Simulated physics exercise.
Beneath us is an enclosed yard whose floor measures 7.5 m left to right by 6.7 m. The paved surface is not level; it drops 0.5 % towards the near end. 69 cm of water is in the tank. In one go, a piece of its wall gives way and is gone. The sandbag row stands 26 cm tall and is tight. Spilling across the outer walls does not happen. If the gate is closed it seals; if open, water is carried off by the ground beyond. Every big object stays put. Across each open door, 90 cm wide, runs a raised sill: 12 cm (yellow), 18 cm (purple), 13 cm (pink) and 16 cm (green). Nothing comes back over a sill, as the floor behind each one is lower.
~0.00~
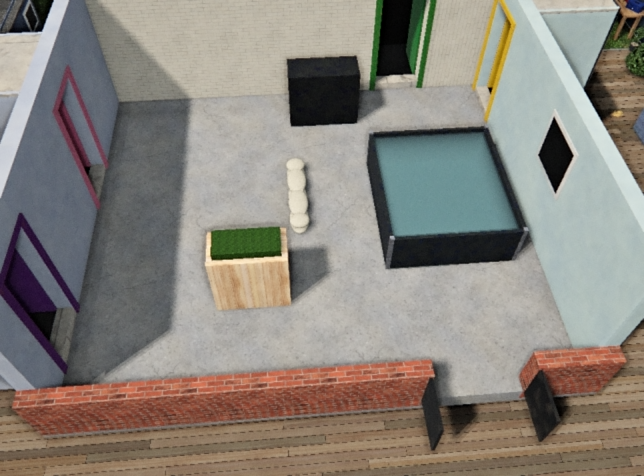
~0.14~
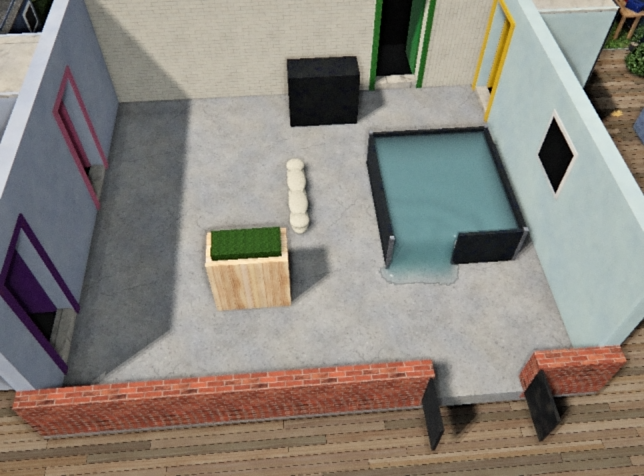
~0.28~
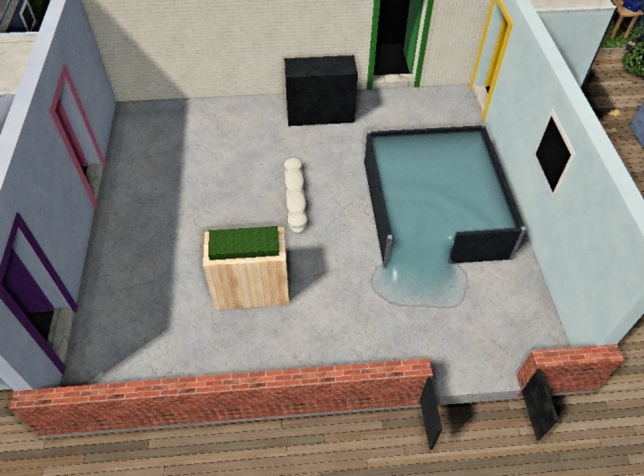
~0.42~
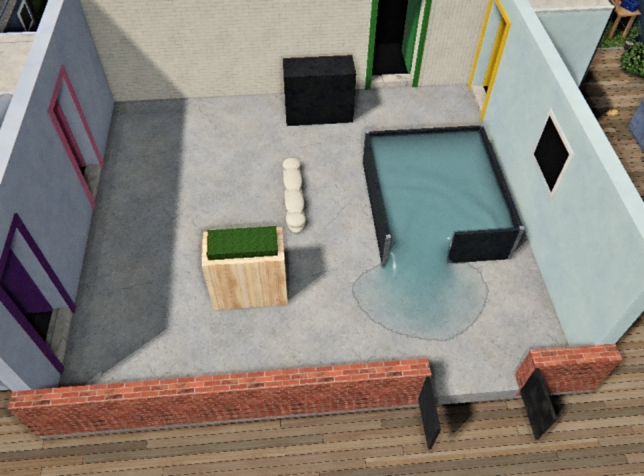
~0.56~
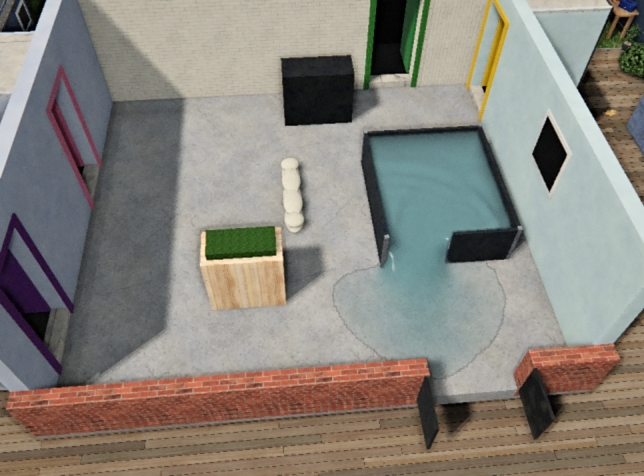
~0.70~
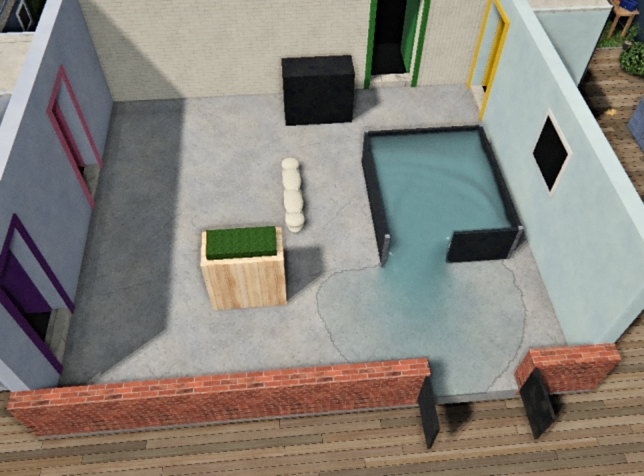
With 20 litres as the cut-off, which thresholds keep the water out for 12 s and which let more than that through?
In order: The yellow door remains within the limit; the purple door remains within the limit; the pink door remains within the limit; the green door remains within the limit.
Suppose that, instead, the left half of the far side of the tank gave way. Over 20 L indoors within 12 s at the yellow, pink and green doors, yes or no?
Here's how it goes: Yellow exceeds it, pink falls short, green exceeds it.
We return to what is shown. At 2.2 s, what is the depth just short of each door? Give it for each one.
You'd get yellow at 0 cm, purple at 0 cm, pink at 0 cm, and green at 0 cm.
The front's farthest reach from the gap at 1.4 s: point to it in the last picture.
About pixel (262, 394).
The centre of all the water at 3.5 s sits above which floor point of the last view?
Its balance point lies near (380, 258).
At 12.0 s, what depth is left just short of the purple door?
Roughly 6.5 cm deep.
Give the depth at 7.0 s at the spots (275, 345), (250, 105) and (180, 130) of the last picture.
First 5 cm, then 0 cm, then 2 cm.
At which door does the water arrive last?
Last comes the green one.
After 1.4 s water covers 15 % of the floor and is deepest (36 cm) near (414, 276); yellow door not reached, purple door not reached, pink door not reached, green door not reached.
After 2.2 s water covers 20 % of the floor and is deepest (34 cm) near (398, 371); yellow door not reached, purple door not reached, pink door not reached, green door not reached.
After 3.5 s water covers 35 % of the floor and is deepest (24 cm) near (54, 411); yellow door not reached, purple door 20 cm at the sill, 0 L in, pink door not reached, green door not reached.
After 7.0 s water covers 60 % of the floor and is deepest (14 cm) near (54, 411); yellow door 1 cm at the sill, 0 L in, purple door 13 cm at the sill, 2 L in, pink door 4 cm at the sill, 0 L in, green door not reached.
After 12.0 s water covers 85 % of the floor and is deepest (8 cm) near (54, 411); yellow door 1 cm at the sill, 0 L in, purple door 6 cm at the sill, 2 L in, pink door 3 cm at the sill, 0 L in, green door 3 cm at the sill, 0 L in.
